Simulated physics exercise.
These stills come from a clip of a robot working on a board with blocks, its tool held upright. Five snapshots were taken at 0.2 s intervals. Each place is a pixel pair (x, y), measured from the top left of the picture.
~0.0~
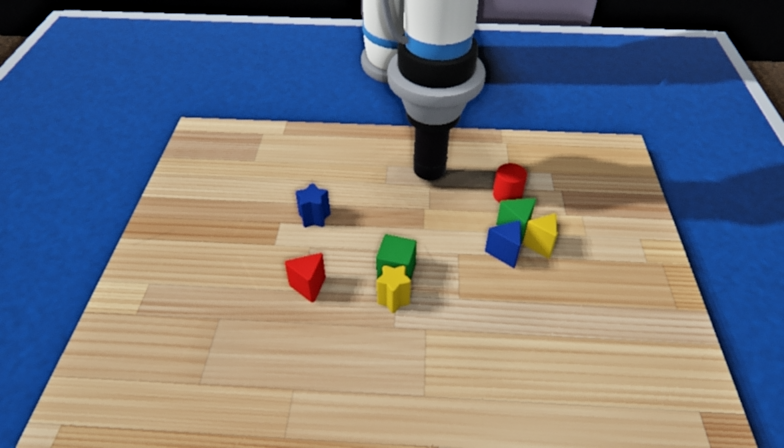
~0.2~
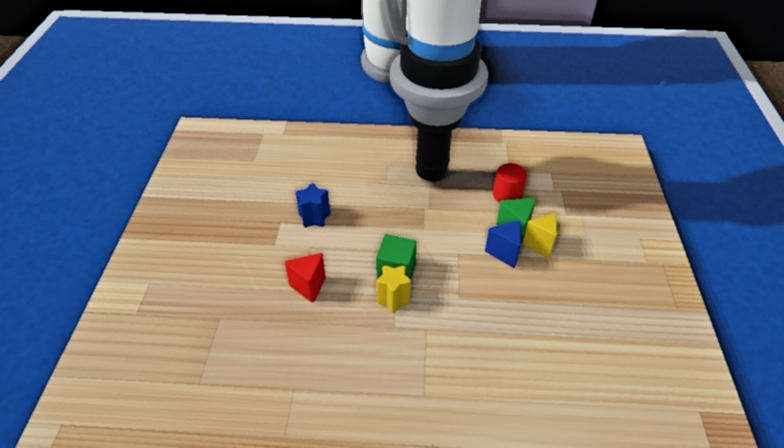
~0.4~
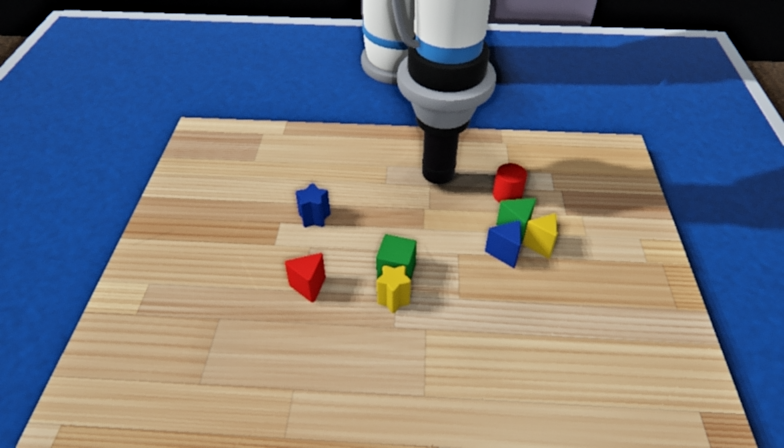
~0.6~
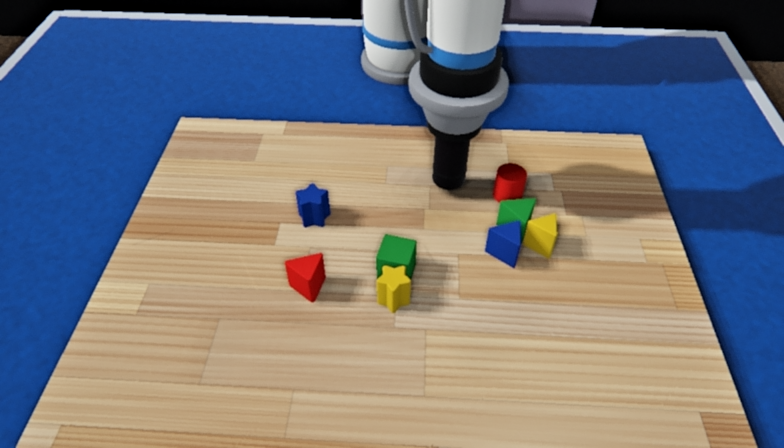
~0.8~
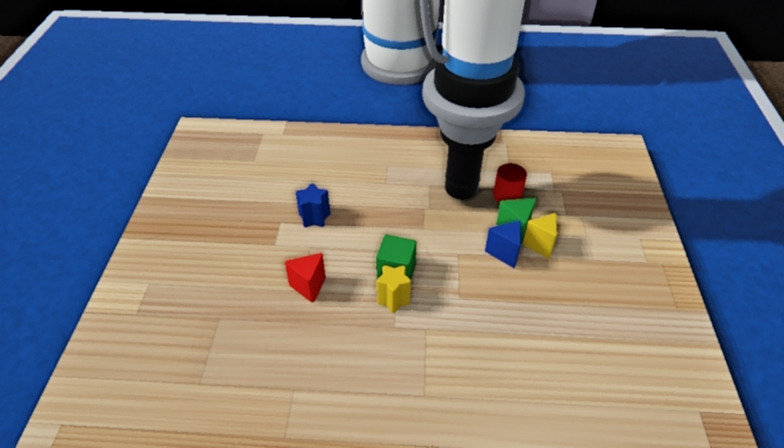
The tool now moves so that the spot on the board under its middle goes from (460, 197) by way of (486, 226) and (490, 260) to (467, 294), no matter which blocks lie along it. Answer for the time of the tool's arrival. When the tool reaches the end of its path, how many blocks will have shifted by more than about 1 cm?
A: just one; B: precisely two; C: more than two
Correct choice: C.
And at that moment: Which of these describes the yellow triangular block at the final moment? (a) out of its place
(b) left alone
Correct choice: A.
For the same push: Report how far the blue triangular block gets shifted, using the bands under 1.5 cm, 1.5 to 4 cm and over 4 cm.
Ends 1.5 to 4 cm away.
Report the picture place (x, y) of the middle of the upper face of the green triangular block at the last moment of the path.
The centre of its top face lies at (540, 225).
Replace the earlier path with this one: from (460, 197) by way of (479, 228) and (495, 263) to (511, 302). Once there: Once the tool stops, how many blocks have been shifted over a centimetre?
One block shifts.
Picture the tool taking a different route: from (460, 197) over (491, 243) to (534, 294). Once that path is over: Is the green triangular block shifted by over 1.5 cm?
The answer is no.
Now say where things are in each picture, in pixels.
In the first frame, tool tip (430, 171); block tops, blue triangular block (510, 231); red disc (512, 172); green triangular block (521, 207); yellow triangular block (547, 223).
In the second frame, tool (432, 172); blocks unchanged.
In the third frame, tool (438, 174); blocks unchanged.
In the fourth frame, tool (449, 180); blocks unchanged.
In the fifth frame, tool (461, 189); blue triangular block (510, 231); red disc (512, 172); green triangular block (521, 207); yellow triangular block (547, 223).
What follows on the original path. One third of the way, tool (487, 218); green triangular block (529, 213); yellow triangular block (555, 225), turned 20° anticlockwise.
Two thirds of the way, tool (491, 254); blue triangular block (519, 255), turned 35° anticlockwise; green triangular block (540, 226), turned 30° anticlockwise; yellow triangular block (566, 228), turned 60° anticlockwise.
At the end, tool (468, 286); blue triangular block (519, 256), turned 40° anticlockwise; red disc in place; green triangular block (540, 226), turned 30° anticlockwise; yellow triangular block (566, 228), turned 60° anticlockwise.
